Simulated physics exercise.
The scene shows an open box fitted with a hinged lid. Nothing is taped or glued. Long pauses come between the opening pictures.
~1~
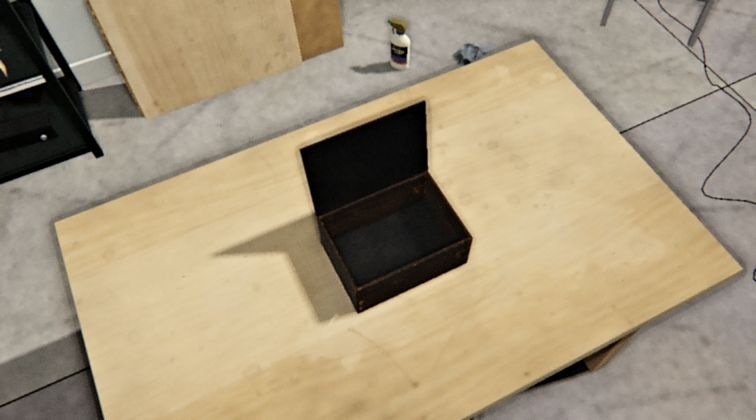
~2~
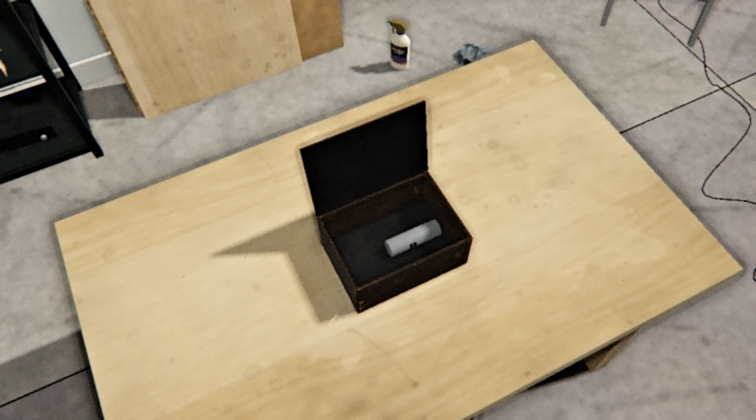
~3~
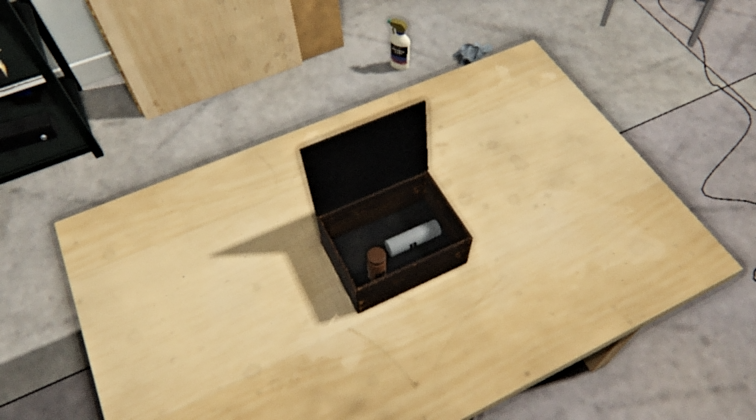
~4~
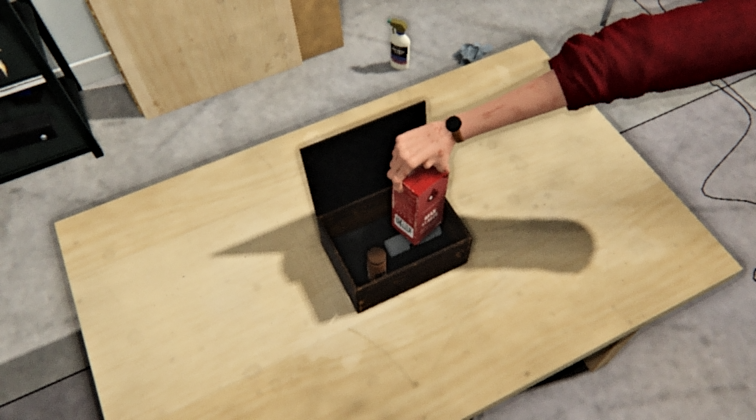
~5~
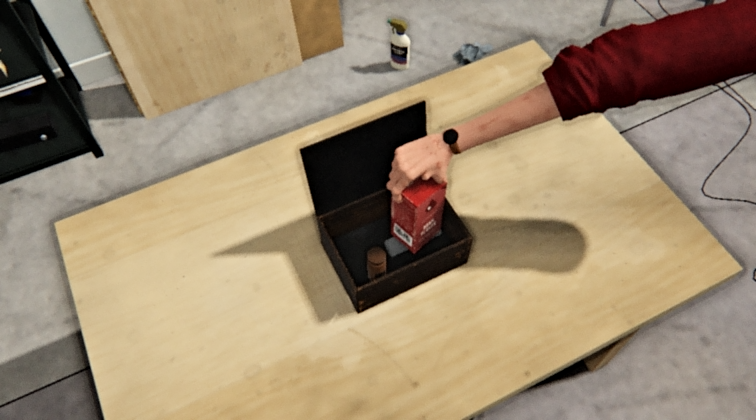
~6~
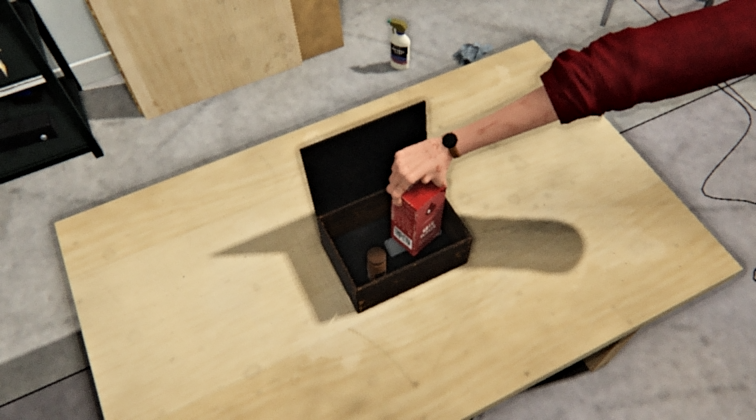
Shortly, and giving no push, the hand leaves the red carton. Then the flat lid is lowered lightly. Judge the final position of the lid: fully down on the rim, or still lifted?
The lid finishes raised.
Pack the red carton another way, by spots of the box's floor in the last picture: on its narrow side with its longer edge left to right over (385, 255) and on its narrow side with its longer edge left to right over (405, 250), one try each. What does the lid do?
Try one: Lid goes down; try two: Lid goes down.
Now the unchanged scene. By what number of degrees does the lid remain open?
About 25° above the rim.
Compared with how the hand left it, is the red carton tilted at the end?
Result: The red carton leans over.
Then, 1.00 s after the last picture, lid starting down; red carton tipped 43° from how it was near (426, 230); grey shaker rolled about its own width.
Then, 1.90 s after the last picture, lid 36° above the rim; red carton tipped 43° from how it was near (426, 230); grey shaker rolled well along.
At rest, lid 26° above the rim; tipped over in the box, red carton; moved from the start, grey shaker; brown shaker in place. Seen from the same camera at the end, red carton near (426, 229).
